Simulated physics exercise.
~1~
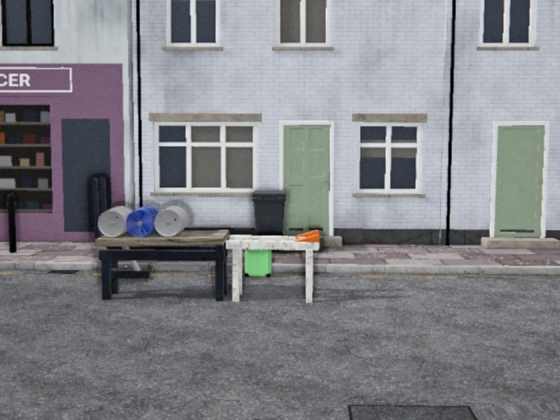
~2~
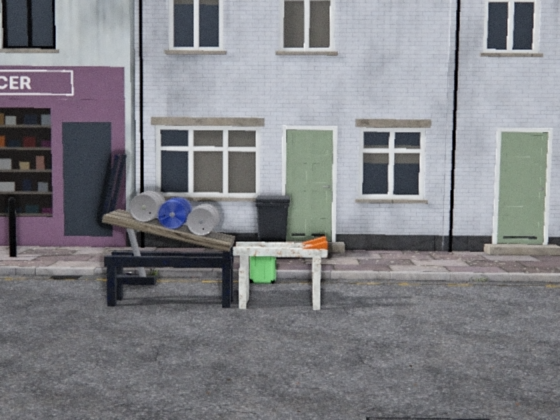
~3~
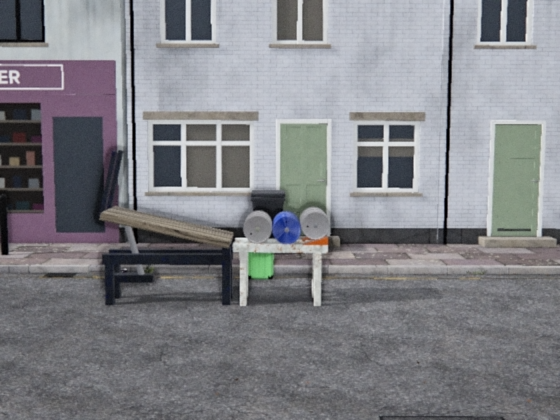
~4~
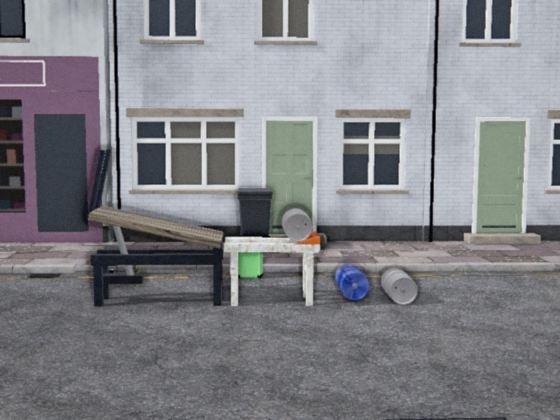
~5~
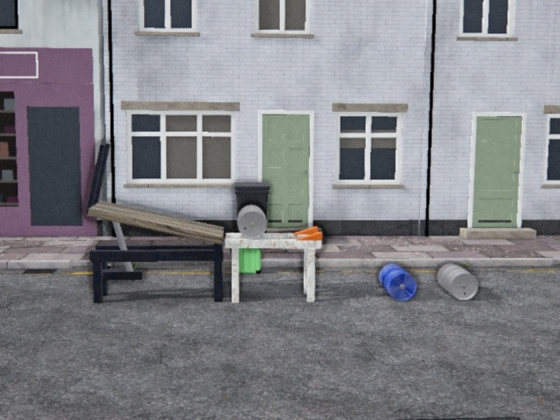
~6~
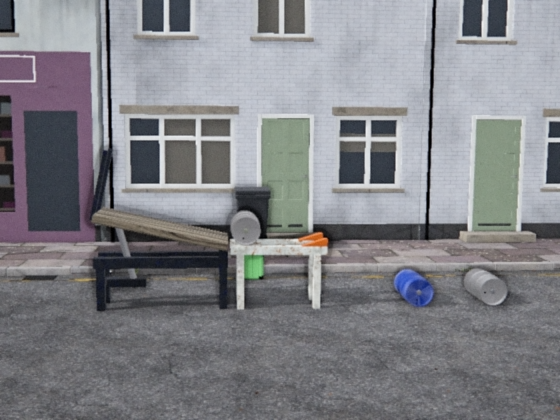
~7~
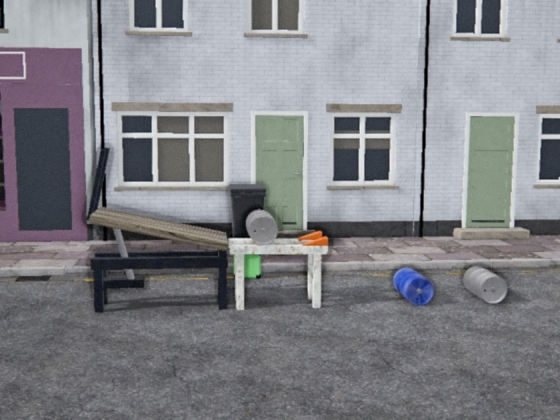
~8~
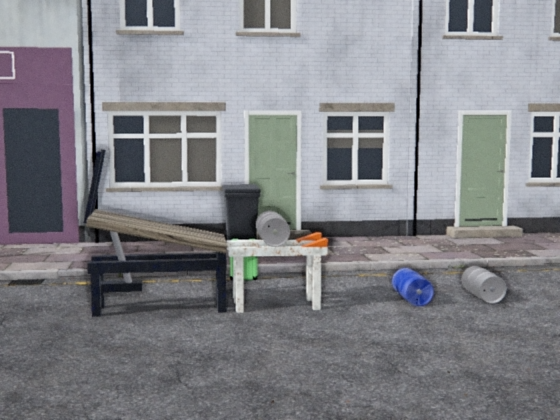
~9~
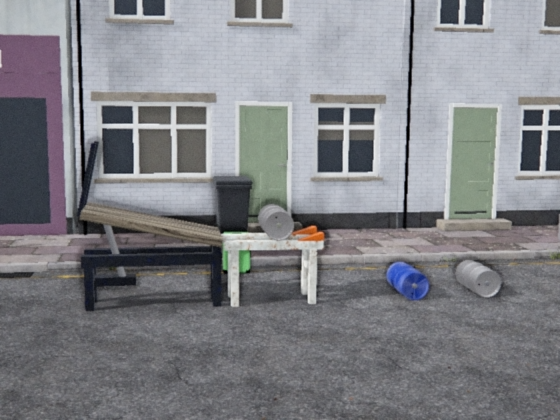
A tilting plank rolls three kegs right onto a white rack, and two drop to the ground.
